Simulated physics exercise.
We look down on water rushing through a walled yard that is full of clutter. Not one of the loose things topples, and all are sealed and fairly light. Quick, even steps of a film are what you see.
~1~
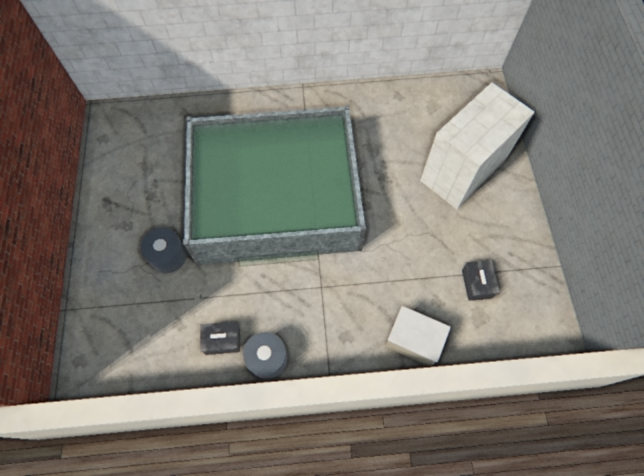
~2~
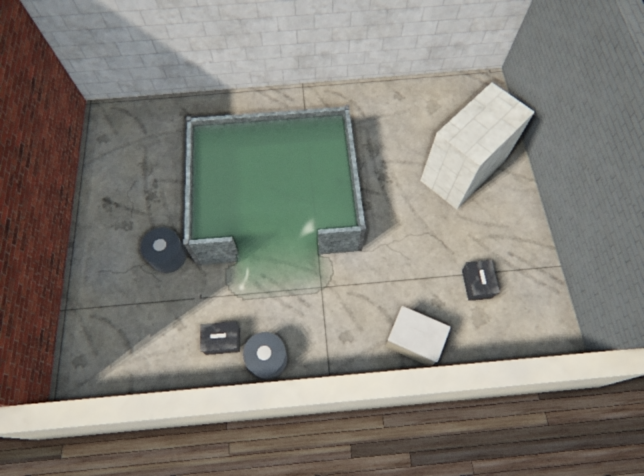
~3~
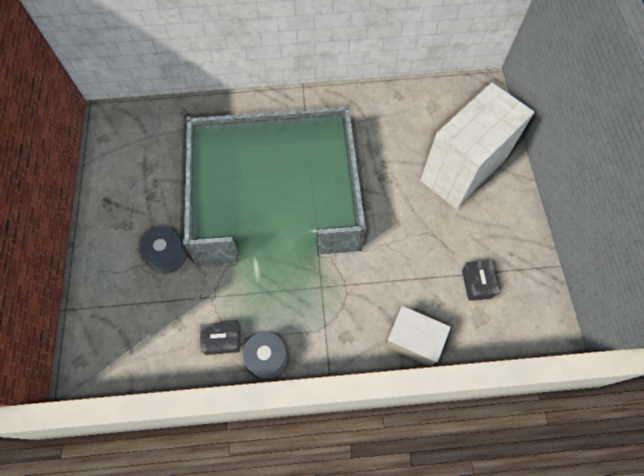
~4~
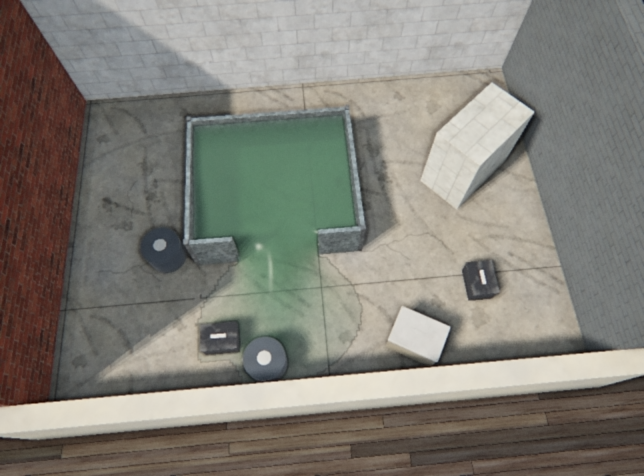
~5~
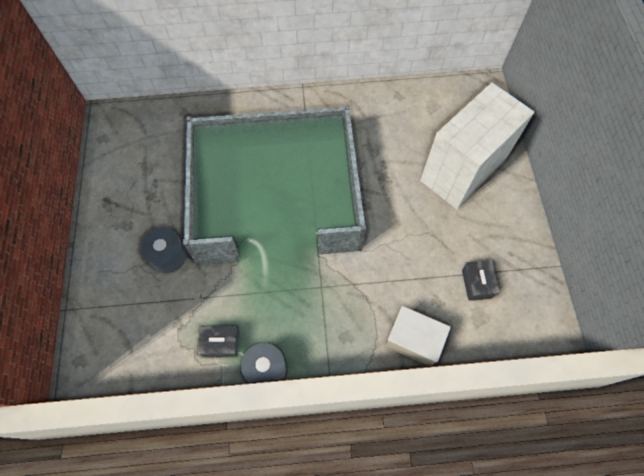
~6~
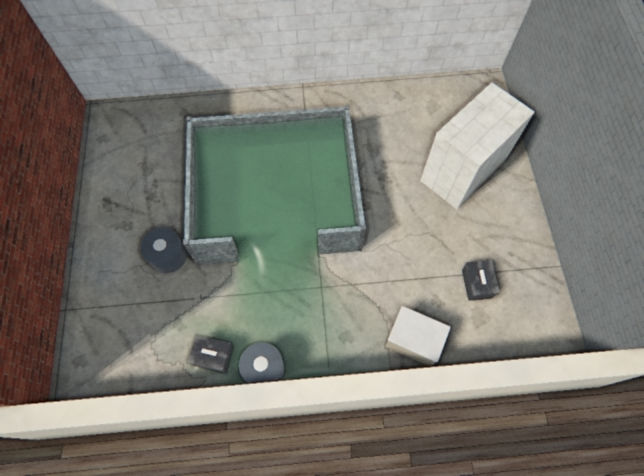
Green water poured out through a gap that opened in the front wall of a square tank and spread across the yard floor, then nudged a dark box and a round tub slightly toward the front.
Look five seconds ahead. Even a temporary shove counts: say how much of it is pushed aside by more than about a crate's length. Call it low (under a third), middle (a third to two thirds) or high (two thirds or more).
High.
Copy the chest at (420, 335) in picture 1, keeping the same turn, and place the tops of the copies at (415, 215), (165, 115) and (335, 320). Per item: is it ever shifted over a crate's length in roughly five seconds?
The first sits tight, the second sits tight and the third travels far.
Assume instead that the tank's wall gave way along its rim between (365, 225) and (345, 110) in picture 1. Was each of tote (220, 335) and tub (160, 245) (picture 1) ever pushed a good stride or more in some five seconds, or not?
First under that mark, then under that mark.
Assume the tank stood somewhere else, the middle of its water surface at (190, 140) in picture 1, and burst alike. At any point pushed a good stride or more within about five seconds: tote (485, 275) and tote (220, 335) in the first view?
One by one, the first came up short and the second went the full distance.
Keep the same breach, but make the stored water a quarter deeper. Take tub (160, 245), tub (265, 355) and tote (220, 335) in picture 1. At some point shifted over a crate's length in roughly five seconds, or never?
Taking each in turn, the answer is came up short, did it, did it.
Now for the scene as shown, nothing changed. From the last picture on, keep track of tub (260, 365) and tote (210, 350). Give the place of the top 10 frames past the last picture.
Look for them close to (132, 309) and (60, 337).
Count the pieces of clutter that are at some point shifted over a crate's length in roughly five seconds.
I make it 4 in total.
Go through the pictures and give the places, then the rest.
The first frame shows a tote at (219, 336), on the bottom; a tub at (265, 353), on the bottom; 0 of 5 have shifted.
The second frame shows a tote at (219, 336) rests on the ground; a tub at (265, 353) rests on the ground; 0 of 5 have shifted.
The third frame shows a tote at (219, 336) rests on the ground; a tub at (265, 353), on the bottom; 0 of 5 have shifted.
The fourth frame shows a tote at (219, 336) rests on the ground; a tub at (265, 358), on the bottom, close to its start; 1 of 5 have shifted.
The fifth frame shows a tote at (217, 340) rests on the ground, close to its start; a tub at (263, 365) rests on the ground, close to its start; 1 of 5 have shifted.
The sixth frame shows a tote at (210, 352), on the bottom, close to its start; a tub at (261, 364) floats, close to its start; 2 of 5 have shifted.
A moment on, 1 of 5 are well off their spots; 1 afloat.
Next, 3 of 5 are well off their spots; 1 afloat.
Later, 4 of 5 are well off their spots; 0 afloat.
In the end, 4 of 5 are well off their spots, and 4 have been at some point; 2 afloat.
